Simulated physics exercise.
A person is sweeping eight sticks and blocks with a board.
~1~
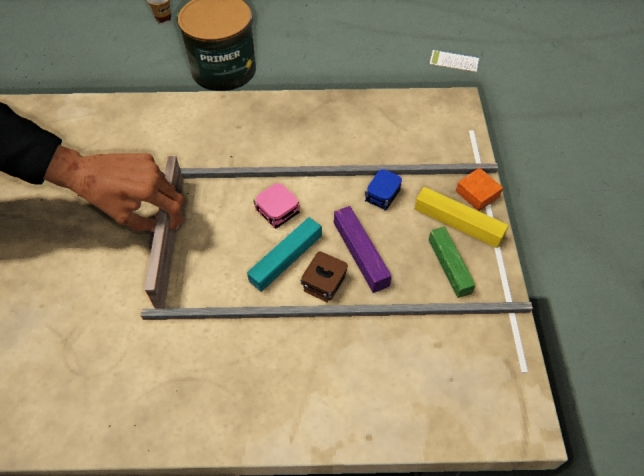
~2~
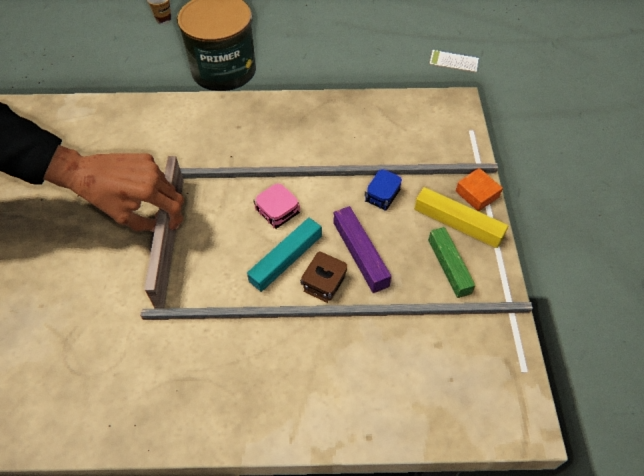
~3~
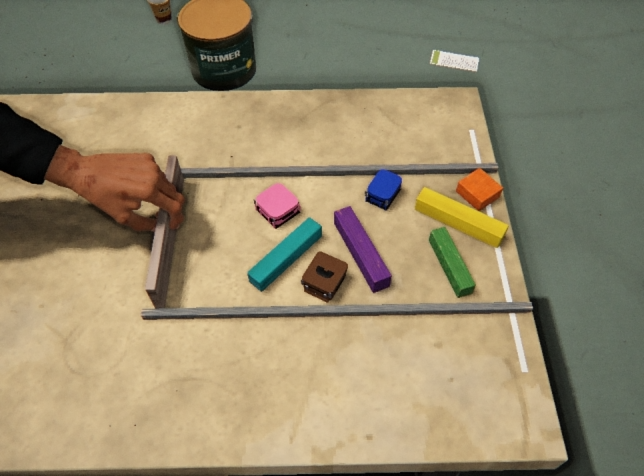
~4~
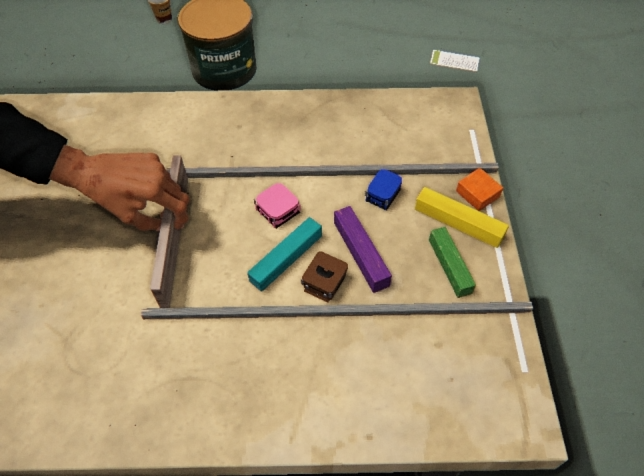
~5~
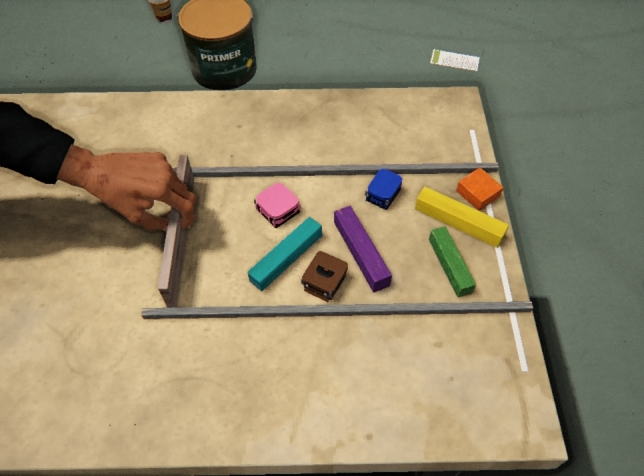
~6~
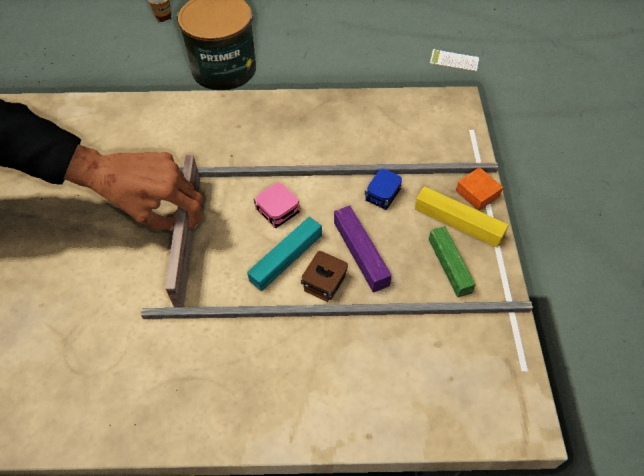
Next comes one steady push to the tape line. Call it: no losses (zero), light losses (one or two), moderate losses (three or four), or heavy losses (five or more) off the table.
Heavy losses.
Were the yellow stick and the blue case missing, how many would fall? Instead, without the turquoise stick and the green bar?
Count: 4 (first case); 4 (second).
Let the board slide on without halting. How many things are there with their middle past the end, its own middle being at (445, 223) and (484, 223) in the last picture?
That gives counts of 3 and 6, in that order.
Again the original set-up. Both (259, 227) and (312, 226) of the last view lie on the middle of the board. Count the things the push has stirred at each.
2 and 4.
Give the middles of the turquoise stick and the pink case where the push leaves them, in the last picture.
Turquoise stick at about (510, 253), pink case at about (506, 200).
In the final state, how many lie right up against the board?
It ends up touching 2.
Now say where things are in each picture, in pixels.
In the first picture, orange block (479, 190); yellow stick (460, 217); green bar (451, 262); board (166, 229); tape (494, 235).
In the second picture, yellow stick (460, 217); blue case (384, 190).
In the third picture, green bar (451, 261); brown case (325, 277).
In the fourth picture, orange block (479, 189); pink case (278, 206).
In the fifth picture, yellow stick (461, 217); board (178, 228).
In the sixth picture, orange block (479, 189); yellow stick (460, 217); green bar (451, 261); board (185, 228); tape (494, 234).
Soon after, none off yet; orange block at rest near (479, 189); yellow stick at rest near (460, 217); green bar at rest near (451, 261).
After that, none off yet; orange block at rest near (479, 189); yellow stick displaced a little near (486, 223); green bar displaced a little near (485, 257).
In the end, the number that fall off is five or more; gone, brown case, purple bar, blue case, green bar, yellow stick and orange block.
